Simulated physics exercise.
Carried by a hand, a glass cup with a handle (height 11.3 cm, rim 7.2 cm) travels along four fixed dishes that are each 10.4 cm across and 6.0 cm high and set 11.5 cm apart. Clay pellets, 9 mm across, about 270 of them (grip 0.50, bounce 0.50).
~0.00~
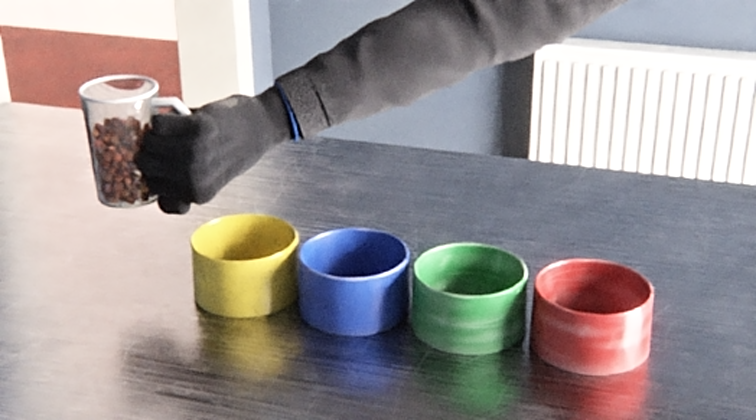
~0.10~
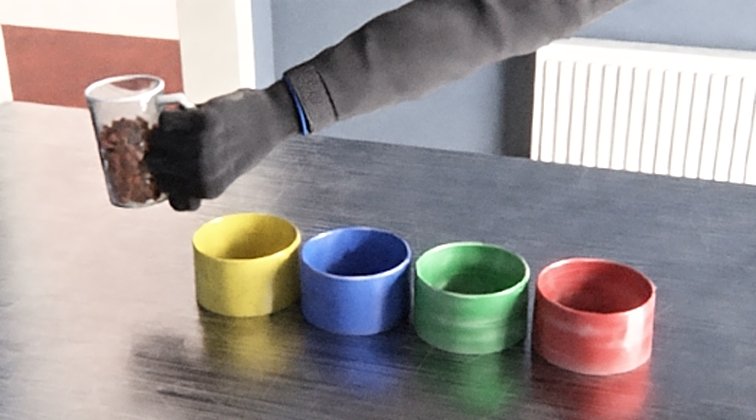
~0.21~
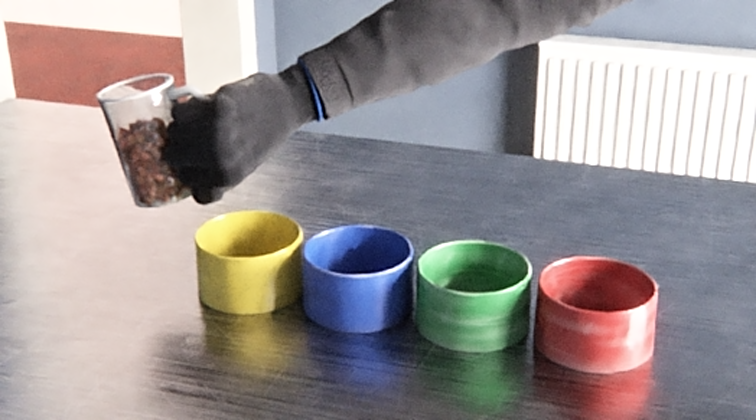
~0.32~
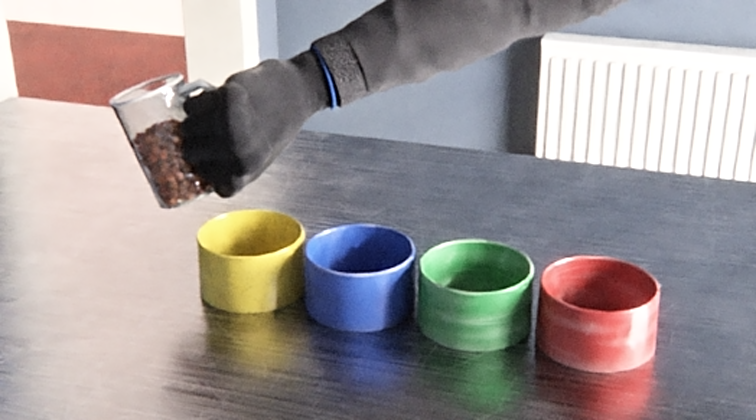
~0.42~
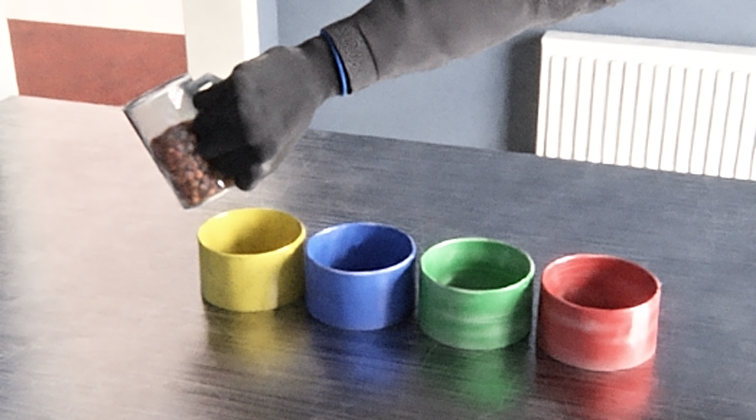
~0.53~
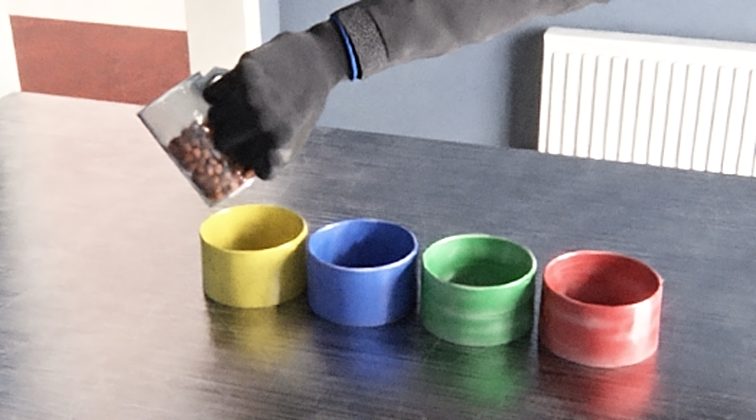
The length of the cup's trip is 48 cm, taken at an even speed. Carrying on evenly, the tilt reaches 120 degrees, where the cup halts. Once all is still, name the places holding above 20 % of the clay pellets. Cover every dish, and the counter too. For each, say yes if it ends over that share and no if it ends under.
At the end, red dish: Share not greater than a fifth; blue dish: Share greater than a fifth; green dish: Share not greater than a fifth; yellow dish: Share not greater than a fifth; counter: Share not greater than a fifth.
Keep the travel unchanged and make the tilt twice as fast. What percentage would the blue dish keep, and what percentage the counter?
I'd say blue ends at 0 while the counter ends at 10.
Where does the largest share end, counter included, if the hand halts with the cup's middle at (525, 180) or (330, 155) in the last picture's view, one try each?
The biggest share goes to blue first, then to yellow.
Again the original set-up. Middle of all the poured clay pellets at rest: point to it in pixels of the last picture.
My guess is close to (353, 280).
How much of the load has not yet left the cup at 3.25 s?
Somewhere near 0 per cent.
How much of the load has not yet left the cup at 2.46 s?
Somewhere close to 0 percent.
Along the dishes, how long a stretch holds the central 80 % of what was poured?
The stretch is around 9 cm long.
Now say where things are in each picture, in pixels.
Cup at (125, 143), tilt 0 degrees, lip at (86, 85), moved 0.0 cm; middle of the pieces at (127, 162); yellow dish at (244, 238); blue dish at (354, 253); green dish at (470, 269); red dish at (593, 287), in the first frame.
Cup at (133, 143), tilt 3 degrees, lip at (92, 87), moved 0.7 cm; middle of the pieces at (137, 162), in the second frame.
Cup at (151, 142), tilt 11 degrees, lip at (104, 91), moved 2.4 cm; middle of the pieces at (157, 161), in the third frame.
Cup at (169, 143), tilt 19 degrees, lip at (117, 98), moved 4.1 cm; middle of the pieces at (177, 162), in the fourth frame.
Cup at (185, 143), tilt 27 degrees, lip at (128, 105), moved 5.8 cm; middle of the pieces at (195, 161), in the fifth frame.
Cup at (202, 141), tilt 35 degrees, lip at (143, 110), moved 7.5 cm; middle of the pieces at (215, 159); yellow dish at (253, 228); blue dish at (362, 244); green dish at (479, 261); red dish at (602, 279). Its pace works out near 75 degrees a second; the hand travels 16 cm a second, in the sixth frame.
After 1.69 s, tilt 120 degrees; cup holds 60 %, blue 25 %, yellow 5 %.
Then, at 2.46 s, tilt 120 degrees; cup holds 0 %, blue 85 %, yellow 10 %.
Then, at 3.25 s, tilt 120 degrees; cup holds 0 %, blue 85 %, yellow 10 %.
In the end, at 3.5 s, red 0 %, blue 85 %, green 0 %, yellow 10 %, counter 10 %.
